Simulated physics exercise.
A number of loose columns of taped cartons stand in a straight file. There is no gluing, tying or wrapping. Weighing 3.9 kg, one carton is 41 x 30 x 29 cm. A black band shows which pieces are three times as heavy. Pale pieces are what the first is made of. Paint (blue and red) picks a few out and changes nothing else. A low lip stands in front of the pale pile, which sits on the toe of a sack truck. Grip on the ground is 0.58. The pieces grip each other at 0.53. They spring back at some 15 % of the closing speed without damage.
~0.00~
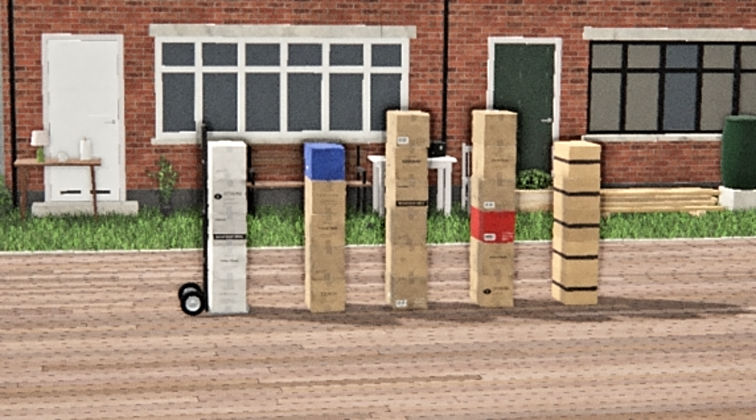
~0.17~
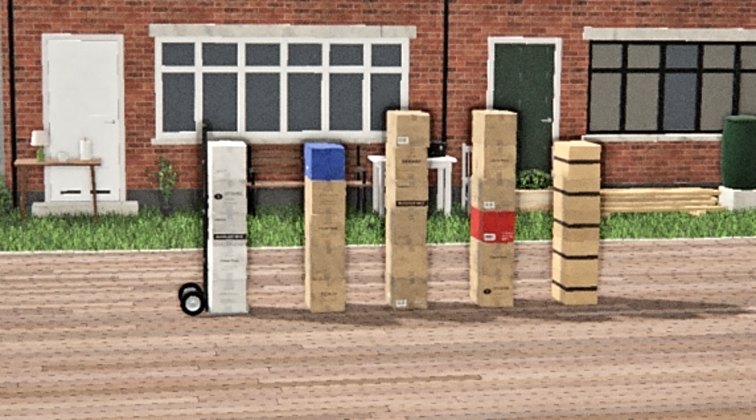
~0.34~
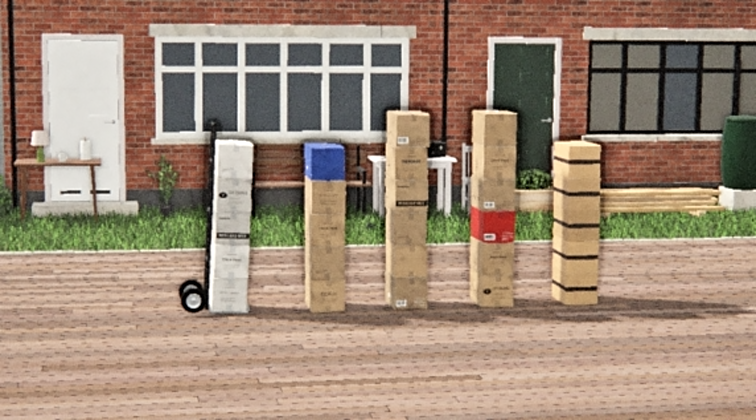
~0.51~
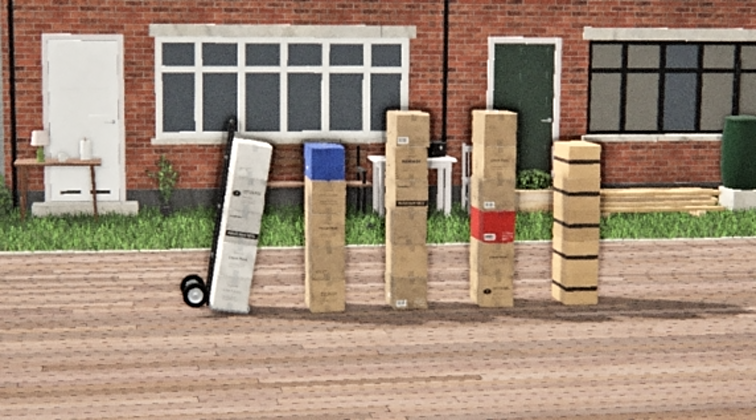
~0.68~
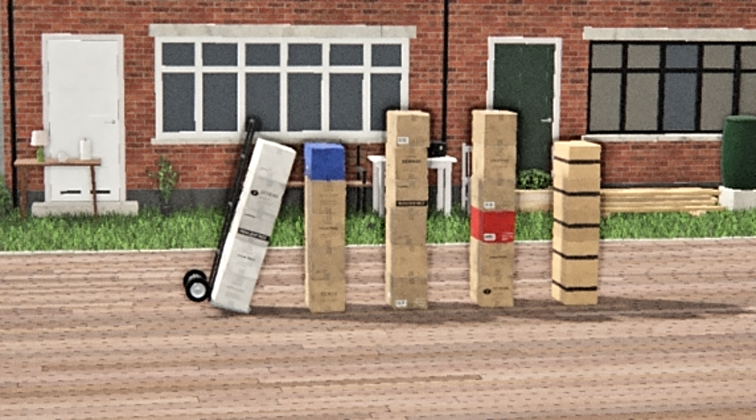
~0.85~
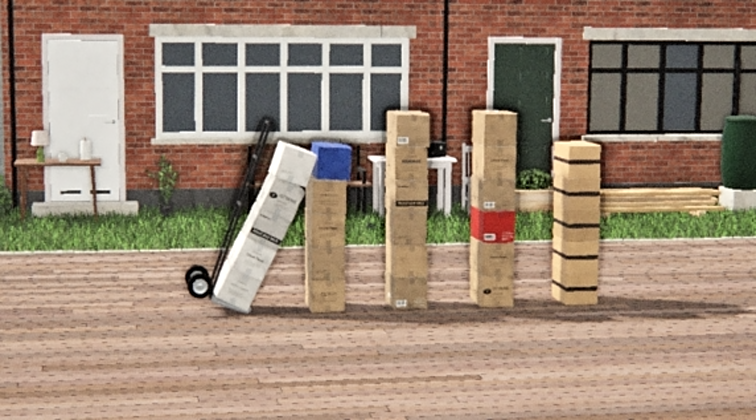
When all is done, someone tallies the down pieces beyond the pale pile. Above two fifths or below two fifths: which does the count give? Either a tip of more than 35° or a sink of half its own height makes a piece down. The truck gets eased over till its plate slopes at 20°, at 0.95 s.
Above two fifths.
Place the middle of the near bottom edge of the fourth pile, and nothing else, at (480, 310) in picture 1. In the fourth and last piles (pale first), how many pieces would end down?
Result - fourth pile: 6; last pile: 3.
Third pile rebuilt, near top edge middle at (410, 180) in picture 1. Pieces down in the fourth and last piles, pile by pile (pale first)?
You'd get fourth 6 and last 4.
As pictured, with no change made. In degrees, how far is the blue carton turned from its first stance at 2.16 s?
Angle at that time, about 30 degrees.
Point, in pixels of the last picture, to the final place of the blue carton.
Near (469, 232).
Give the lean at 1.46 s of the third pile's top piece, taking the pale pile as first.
It sits around 0° from upright.
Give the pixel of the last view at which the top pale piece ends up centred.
End position: Near (337, 232) px.
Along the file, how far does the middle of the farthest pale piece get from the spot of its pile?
Roughly 120 cm along.
By 1.46 s, 5 of the pale pile down; none of the 22 other cartons down, 9 disturbed; blue carton tilted 13°.
By 2.16 s, 5 of the pale pile down; 5 of the 22 other cartons down; blue carton tilted 31°, 22 cm lower; red carton tilted 9°.
By 2.94 s, 5 of the pale pile down; 14 of the 22 other cartons down; blue carton tilted 44°, 59 cm lower; red carton tilted 38°, 11 cm lower.
By 3.60 s, 5 of the pale pile down; 21 of the 22 other cartons down; red carton tilted 49°, 22 cm lower; blue carton tilted 48°, 64 cm lower.
When it is over (5.0 s), 5 of the pale pile down; 21 of the 22 other cartons down; red carton on its side; blue carton tilted 49°, 64 cm lower. That is 95 per cent. In pixels of the last frame, middles, red carton near (581, 253), blue carton near (469, 232).
